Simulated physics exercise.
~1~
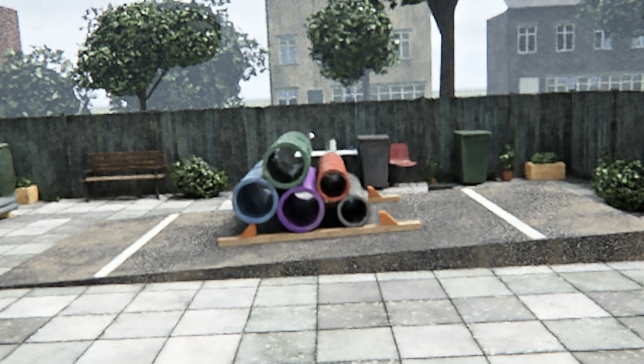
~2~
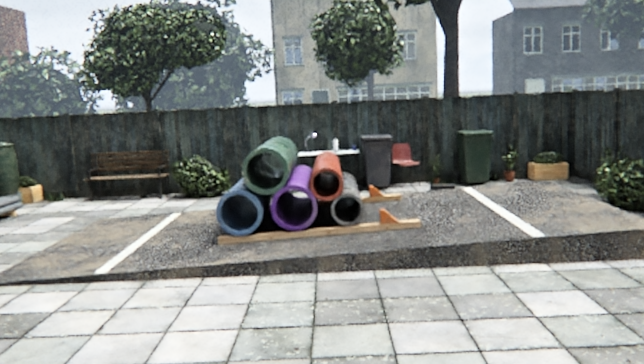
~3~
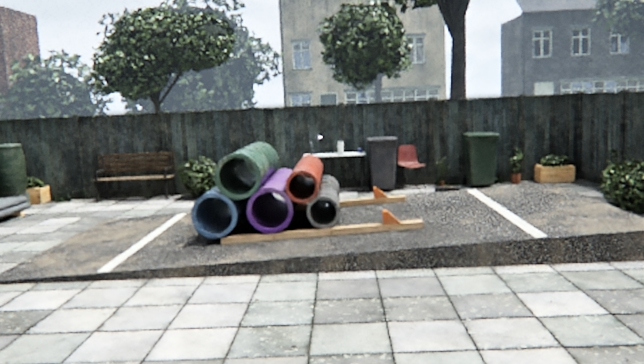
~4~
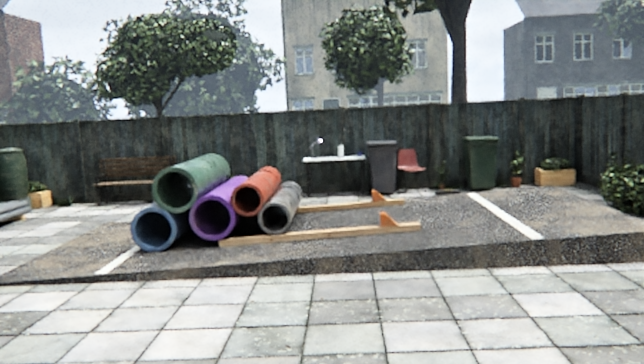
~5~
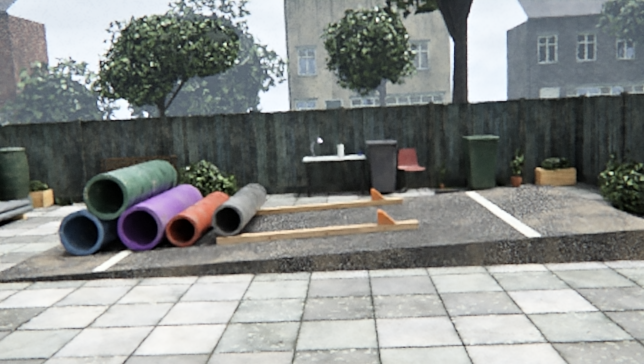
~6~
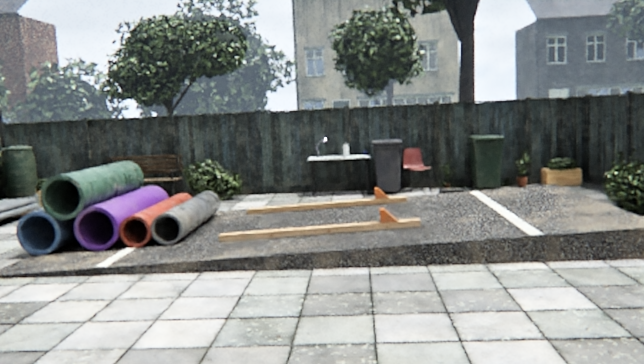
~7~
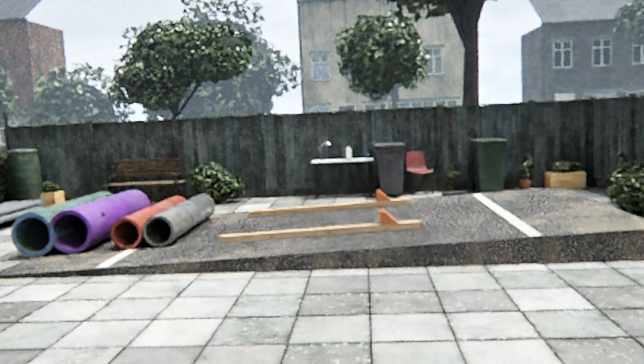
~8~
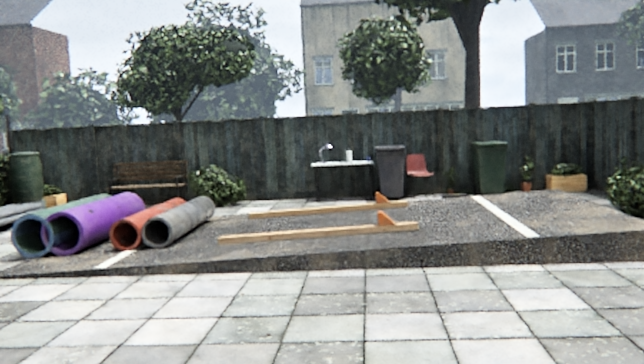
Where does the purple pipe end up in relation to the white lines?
The purple pipe ends up beyond the left white line, lying among the other pipes.
